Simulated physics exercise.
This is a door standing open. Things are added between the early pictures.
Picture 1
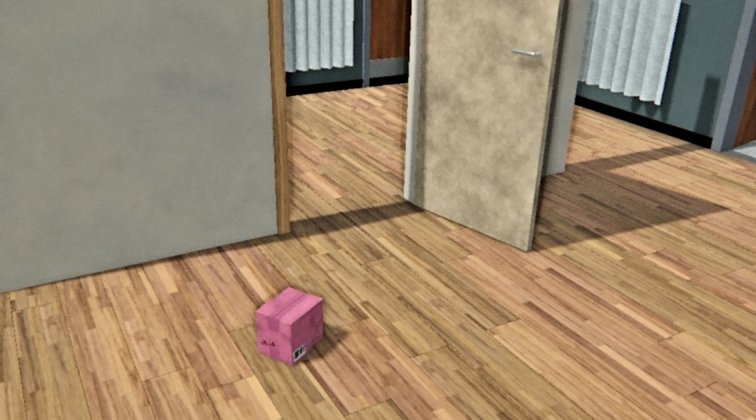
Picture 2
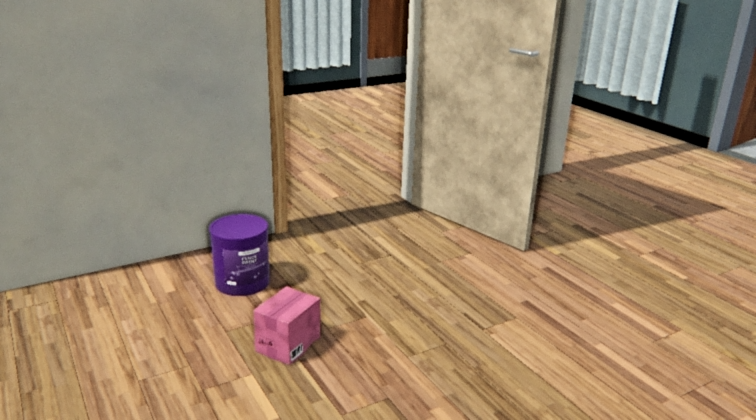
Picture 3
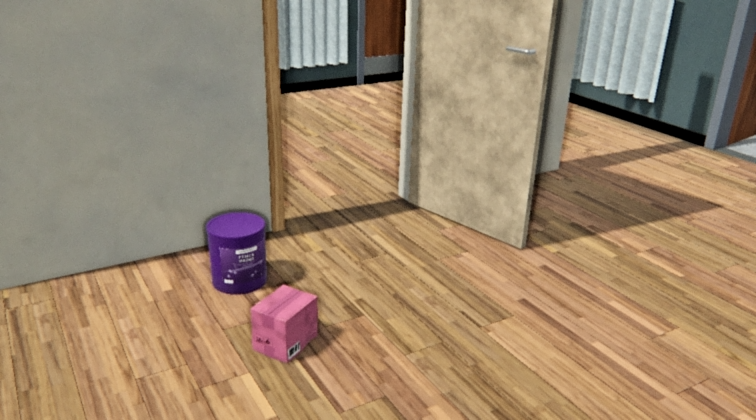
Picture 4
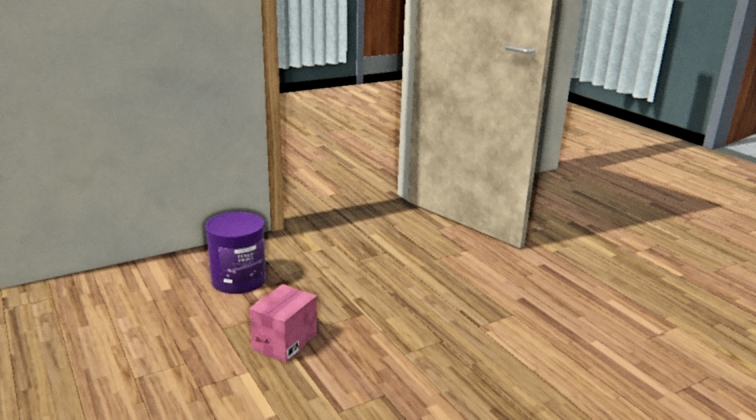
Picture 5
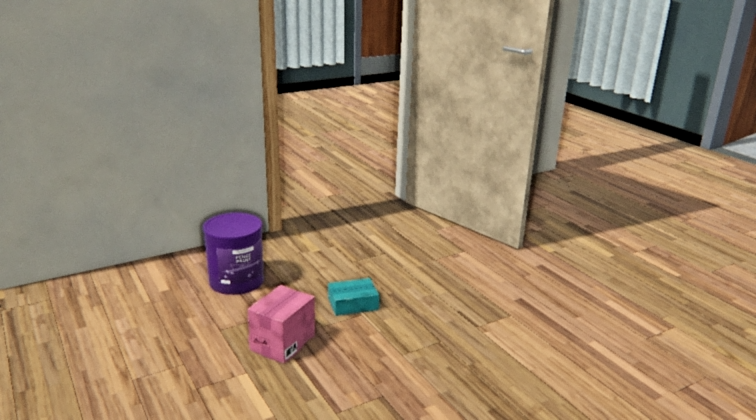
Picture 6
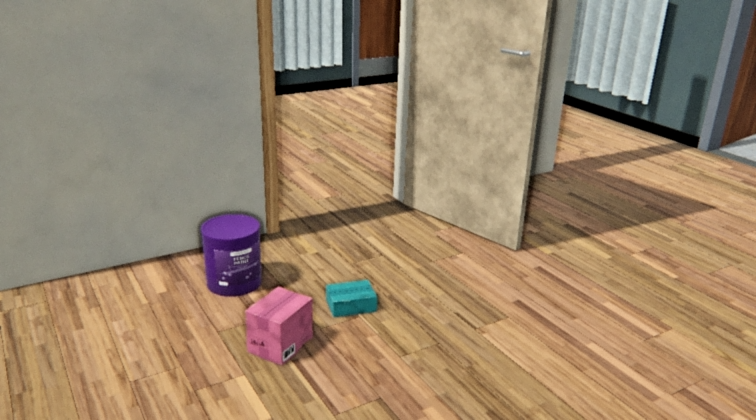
The footage shows a pink box on a wooden floor near a wide-open, motionless door. A purple pail appears behind the box, then a turquoise box appears to its right, while the view shifts very slightly.
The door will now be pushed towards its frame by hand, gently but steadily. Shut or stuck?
In the end the door closes.
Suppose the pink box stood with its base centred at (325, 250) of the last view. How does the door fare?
Then it jams.
Then, 0.70 s on from there, open by 83°.
Then, 1.30 s on from there, open by 48°.
Then, 1.80 s on from there, open by 17°.
In the end, open by 0°; all 3 unmoved. At the end, from the last picture's camera, turquoise box near (351, 298).
